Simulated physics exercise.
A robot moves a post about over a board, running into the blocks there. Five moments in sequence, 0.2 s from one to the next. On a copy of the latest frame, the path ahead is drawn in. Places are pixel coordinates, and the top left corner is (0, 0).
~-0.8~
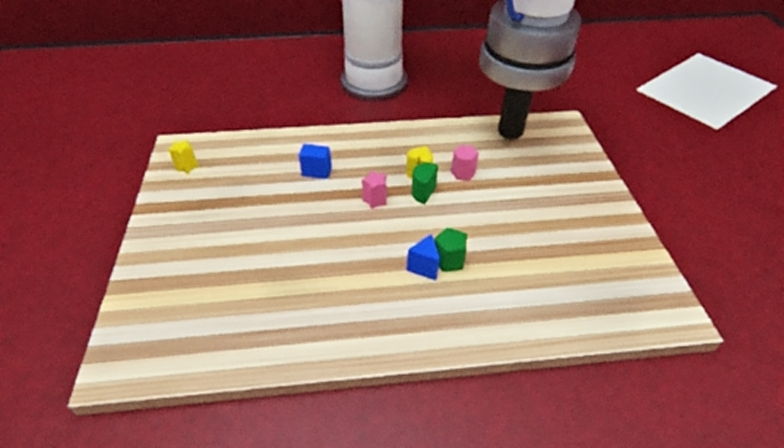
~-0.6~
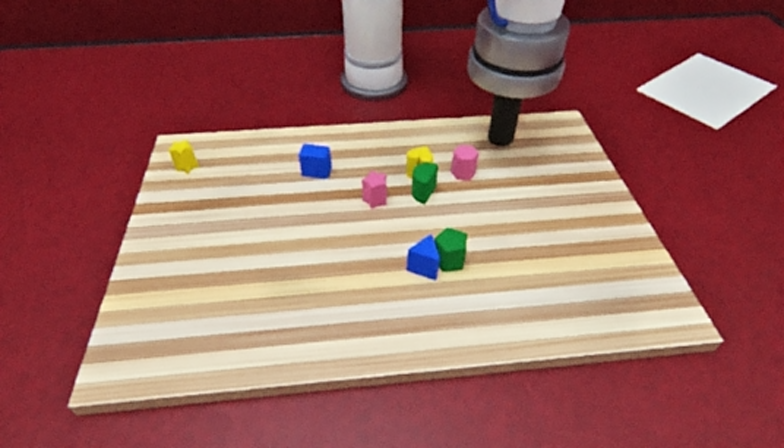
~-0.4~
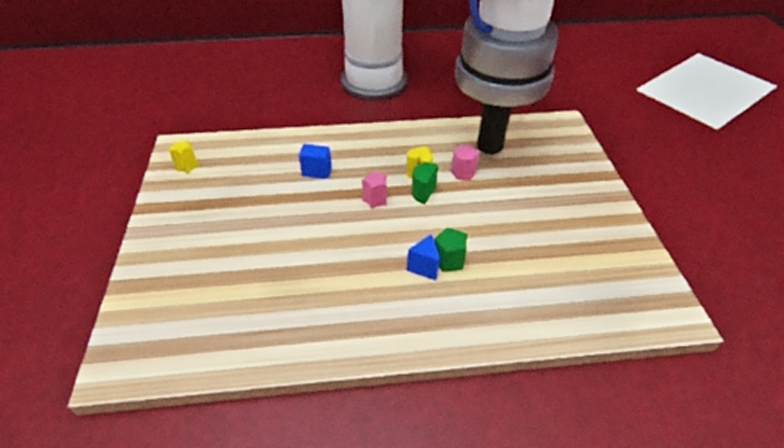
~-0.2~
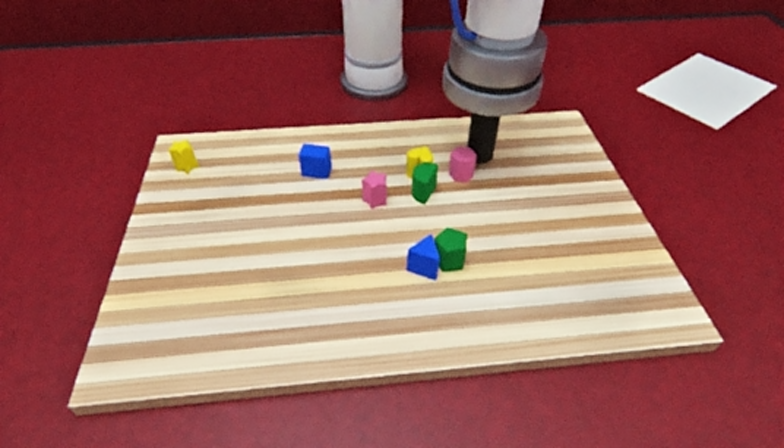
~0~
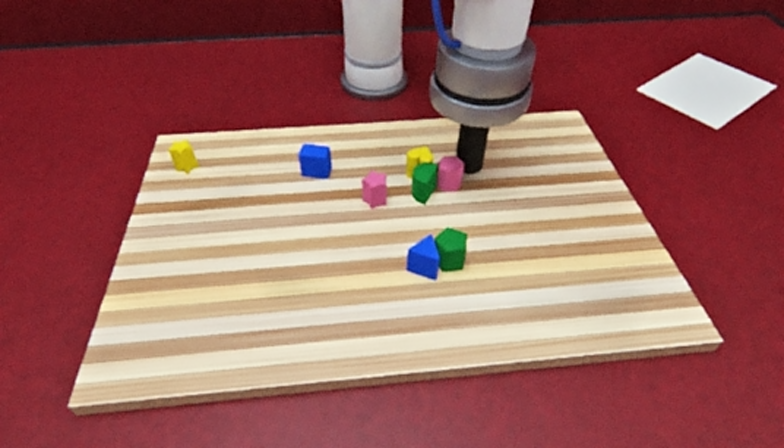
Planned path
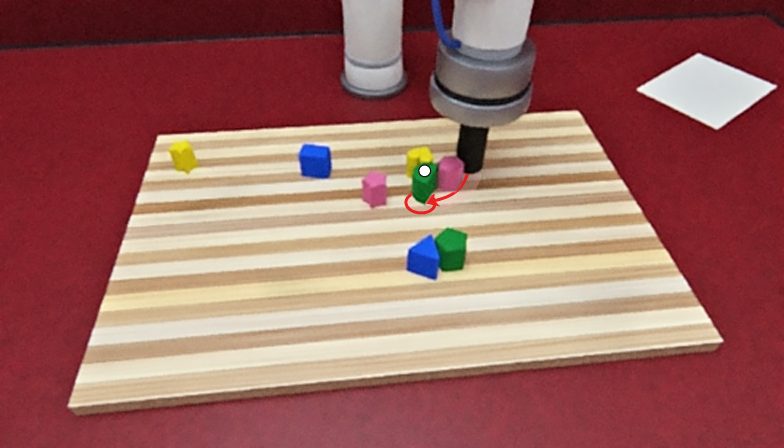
The video shows a robot arm moving a dark post down and left over a striped wooden board of small coloured blocks, then pushing a pink block a short way toward the green and yellow blocks beside it.
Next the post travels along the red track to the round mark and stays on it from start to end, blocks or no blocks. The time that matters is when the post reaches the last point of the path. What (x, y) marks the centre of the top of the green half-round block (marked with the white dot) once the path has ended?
(379, 167)
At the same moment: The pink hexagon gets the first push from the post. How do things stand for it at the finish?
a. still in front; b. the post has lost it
The one that fits is a, still in front.
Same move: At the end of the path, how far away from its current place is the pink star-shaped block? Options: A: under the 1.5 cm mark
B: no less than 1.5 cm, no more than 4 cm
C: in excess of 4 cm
That would be B.
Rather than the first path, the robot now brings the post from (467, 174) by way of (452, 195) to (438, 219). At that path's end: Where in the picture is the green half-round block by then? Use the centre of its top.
By then it is at (399, 173).
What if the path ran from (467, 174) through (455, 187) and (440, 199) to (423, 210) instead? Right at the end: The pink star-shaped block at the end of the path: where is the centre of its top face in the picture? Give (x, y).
I expect it at (358, 178).
Drawn move, from (467, 174) by way of (460, 188) and (443, 198) to (421, 203); the dot is on the green half-round block.
The first path, step by step. Halfway along, post at (453, 186); green half-round block at (406, 172), turned 35° anticlockwise; pink hexagon at (427, 172), turned 80° clockwise.
At the end, post at (421, 194); pink star-shaped block at (361, 179), turned 35° anticlockwise; yellow heart block still; green half-round block at (379, 167); pink hexagon at (395, 175), turned 120° clockwise.
